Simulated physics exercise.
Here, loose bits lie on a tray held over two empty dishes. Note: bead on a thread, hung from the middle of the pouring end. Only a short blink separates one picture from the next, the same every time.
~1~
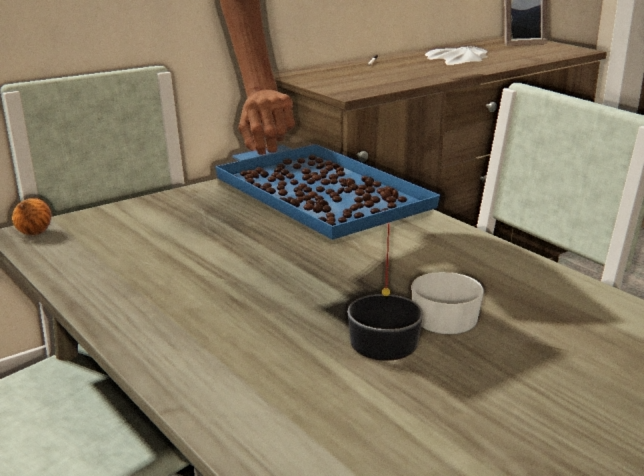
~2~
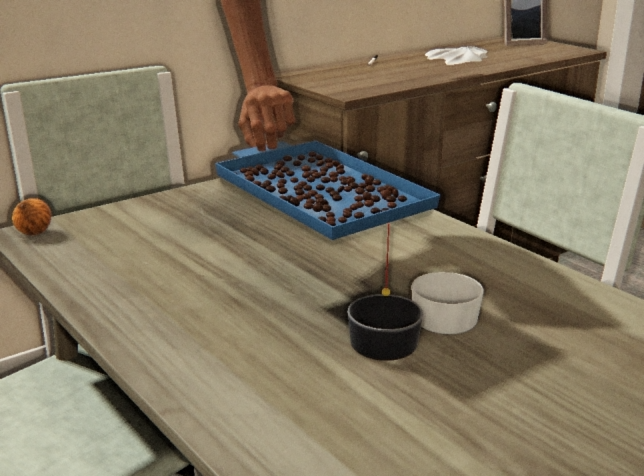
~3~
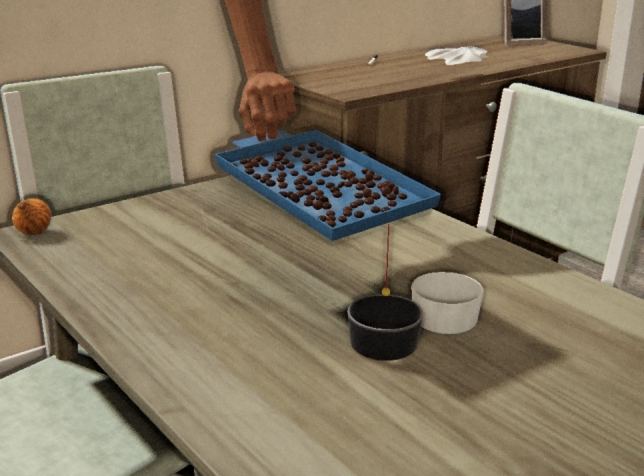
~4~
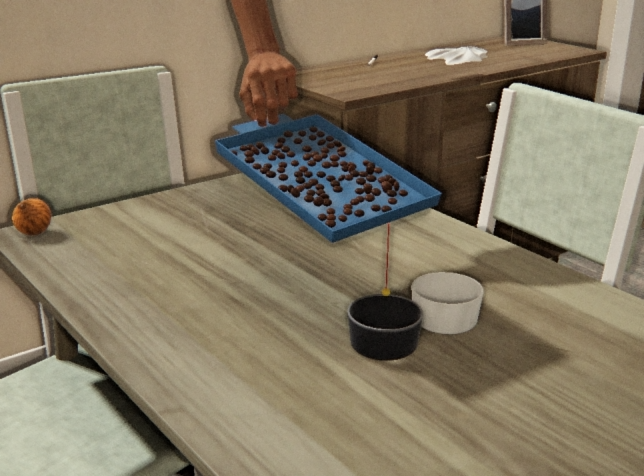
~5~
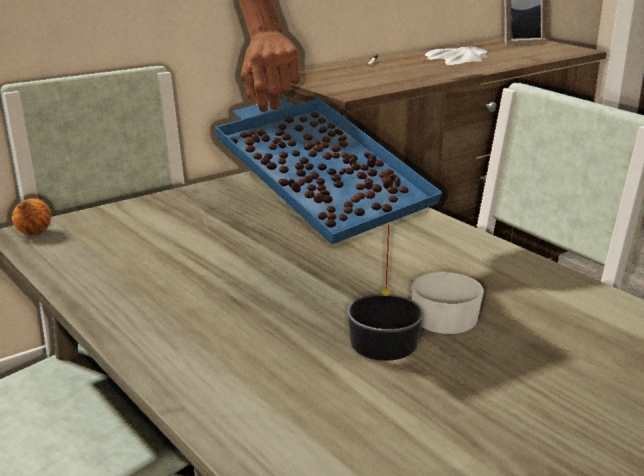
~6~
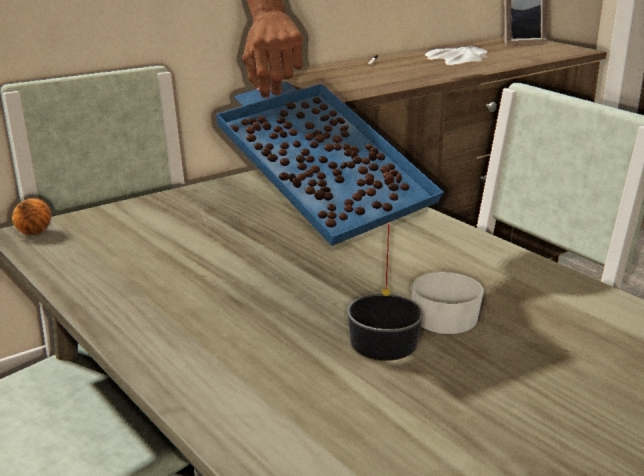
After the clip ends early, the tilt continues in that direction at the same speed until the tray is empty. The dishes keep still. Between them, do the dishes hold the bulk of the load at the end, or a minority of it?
By the end, the dishes are holding not even half of the load, I'd say.
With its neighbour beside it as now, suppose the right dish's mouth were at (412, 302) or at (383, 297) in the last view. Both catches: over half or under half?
In order, they'd catch a major share, and next a minor share.
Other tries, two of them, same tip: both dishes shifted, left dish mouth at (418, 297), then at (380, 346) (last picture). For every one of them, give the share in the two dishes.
Around 0 and around 40 per cent, in that order.
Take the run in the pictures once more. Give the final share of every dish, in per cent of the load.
Looks like close to 20 % lands in the left dish and close to 0 % in the right one.
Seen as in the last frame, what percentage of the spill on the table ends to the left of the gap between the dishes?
Some 80 per cent.
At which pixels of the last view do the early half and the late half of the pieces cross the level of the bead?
(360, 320), then (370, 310).
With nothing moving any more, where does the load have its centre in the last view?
Resting centre, last frame: Roughly (367, 367).
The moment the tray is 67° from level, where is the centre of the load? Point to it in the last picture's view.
In the last view the centre sits at roughly (359, 208).
Just after the last frame, tray tipped steeply; almost all on the tray; just a few in the air.
A moment on, tray tipped past a quarter turn; about a tenth on the tray; roughly a quarter in the left dish; roughly half outside both; roughly a quarter in the air.
Further on, tray tipped past a quarter turn; roughly a quarter in the left dish; the larger part outside both.
When it is over, tray tipped past a quarter turn; roughly a quarter in the left dish; not one in the right dish; the larger part outside both.
